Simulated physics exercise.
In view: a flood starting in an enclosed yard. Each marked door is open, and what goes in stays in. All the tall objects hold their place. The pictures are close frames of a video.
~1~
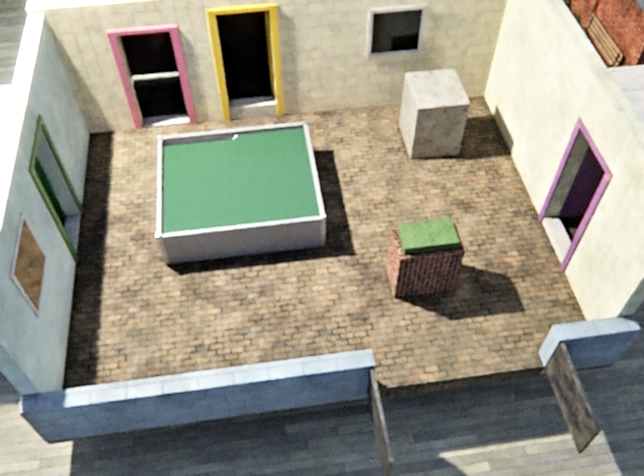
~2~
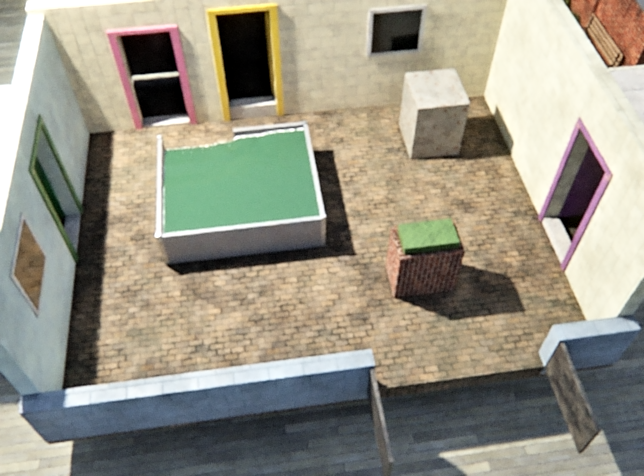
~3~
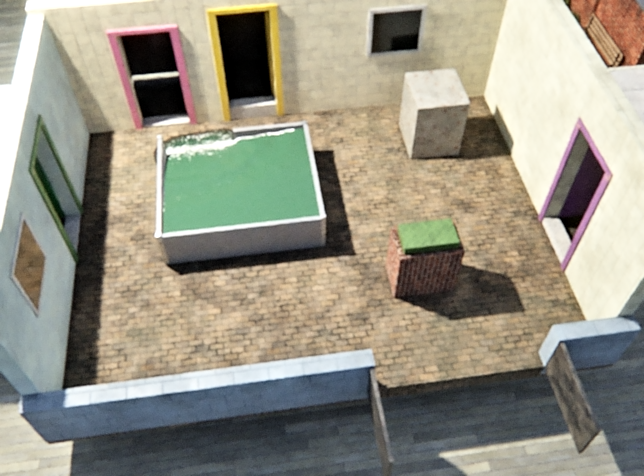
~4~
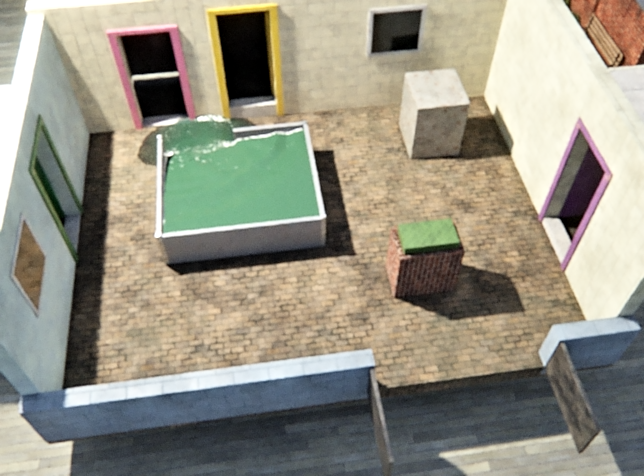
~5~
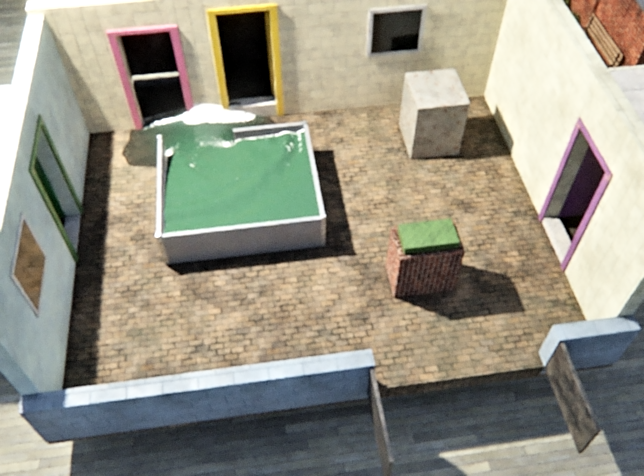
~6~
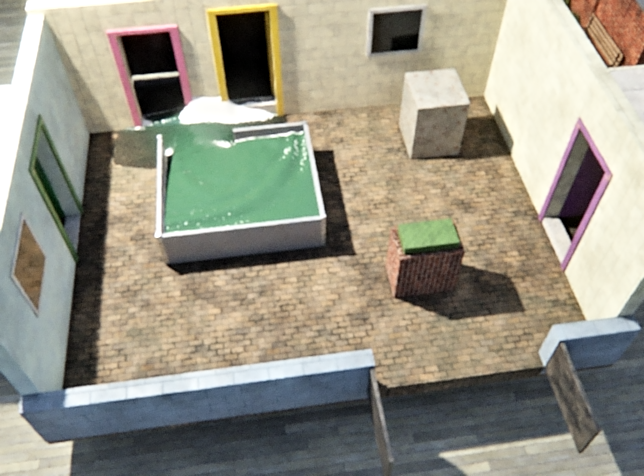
In a walled yard paved with brick, an open tank of green water sits still near pink- and yellow-framed openings. A gap appears along its far side, and white froth breaks across the water there. Green water pours out behind the tank and spreads below the openings, with pale foam along it.
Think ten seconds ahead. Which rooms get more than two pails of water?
The pink door floods; the purple door holds within the limit; the yellow door holds within the limit; the green door holds within the limit.
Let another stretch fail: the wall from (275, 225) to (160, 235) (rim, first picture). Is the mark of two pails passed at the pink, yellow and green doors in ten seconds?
My reading: The pink door is over; the yellow door keeps below it; the green door is over.
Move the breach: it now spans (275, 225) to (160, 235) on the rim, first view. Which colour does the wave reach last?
That is the yellow-painted one.
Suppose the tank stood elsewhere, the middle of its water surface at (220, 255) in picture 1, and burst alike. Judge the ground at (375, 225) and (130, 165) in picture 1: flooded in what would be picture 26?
As listed: Not flooded, wet.
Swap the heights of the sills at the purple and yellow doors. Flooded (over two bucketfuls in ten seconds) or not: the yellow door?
One by one: The yellow one takes more.
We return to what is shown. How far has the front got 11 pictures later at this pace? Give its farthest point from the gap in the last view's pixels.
Close to (436, 100).
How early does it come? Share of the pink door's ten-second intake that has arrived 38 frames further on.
About 85 per cent.
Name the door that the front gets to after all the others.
Last comes the door marked purple.
A moment on, water covers 10 % of the floor; the pink door far over two buckets in, the purple door not reached, the yellow door under two buckets in, the green door not reached.
Next, water covers 25 % of the floor; the pink door far over two buckets in, the purple door not reached, the yellow door under two buckets in, the green door not reached.
Then, water covers 45 % of the floor; the pink door far over two buckets in, the purple door not reached, the yellow door under two buckets in, the green door wet at the sill, nothing in.
Later, water covers 75 % of the floor; the pink door far over two buckets in, the purple door wet at the sill, nothing in, the yellow door under two buckets in, the green door wet at the sill, nothing in.
In the end, water covers 100 % of the floor; the pink door far over two buckets in, the purple door wet at the sill, nothing in, the yellow door under two buckets in, the green door under two buckets in.
